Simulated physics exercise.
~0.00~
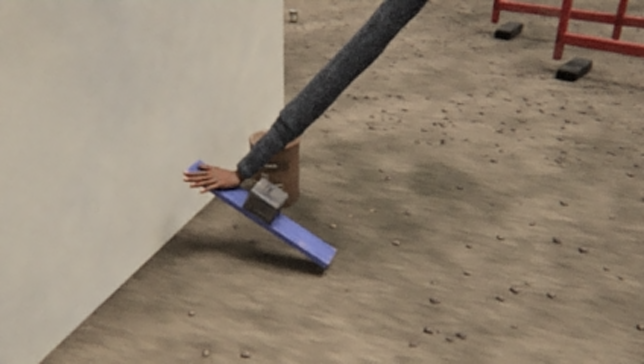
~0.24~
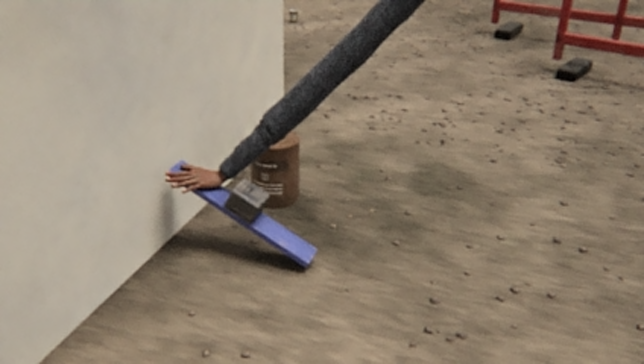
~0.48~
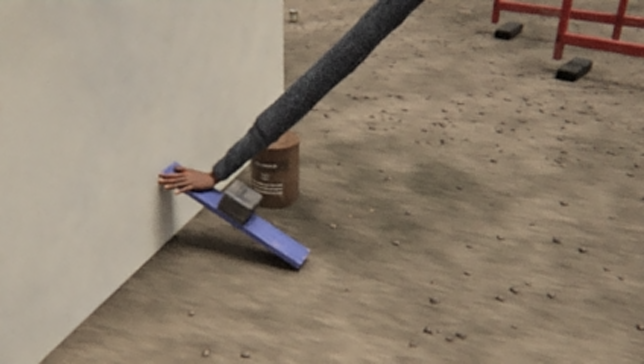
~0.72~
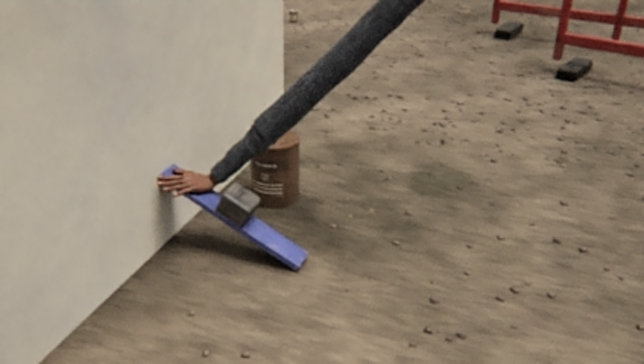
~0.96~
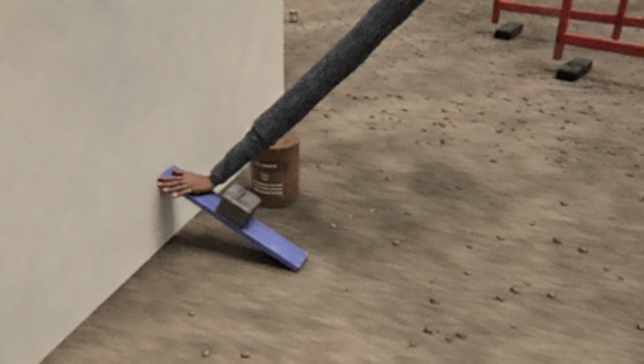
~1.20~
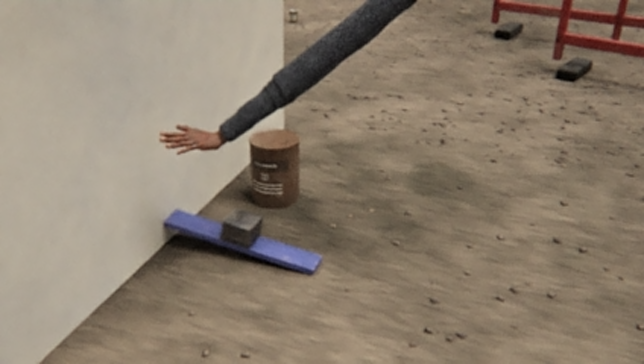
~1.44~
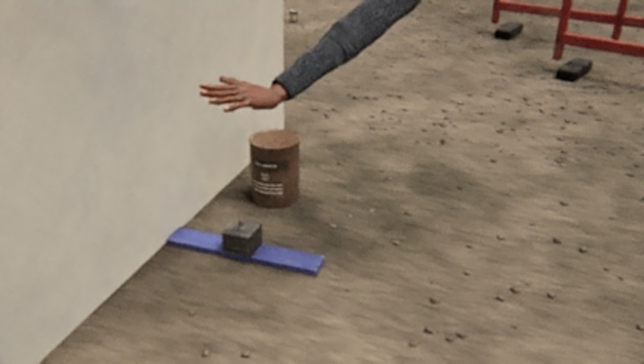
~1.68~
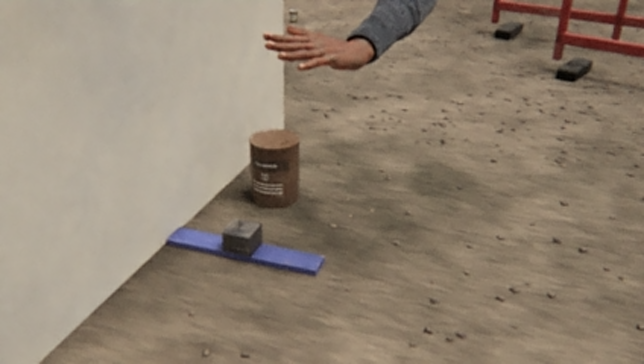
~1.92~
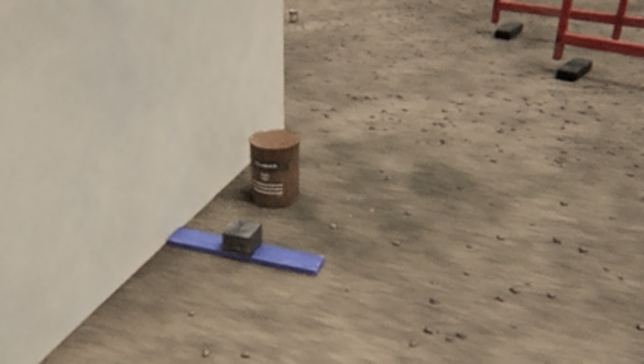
On bare, pebbly ground beside a pale wall, seen from slightly above by a still camera, a hand in a dark grey sleeve holds a tilted blue plank with a small dark block on it. A brown pail stands behind, and part of a red barrier shows at upper right. The hand moves the plank left until its upper end leans on the wall, then holds it there. The hand lets go and draws back, and the plank slides down the wall. The arm leaves, and the plank lies flat with the block still on top, the pail unmoved.
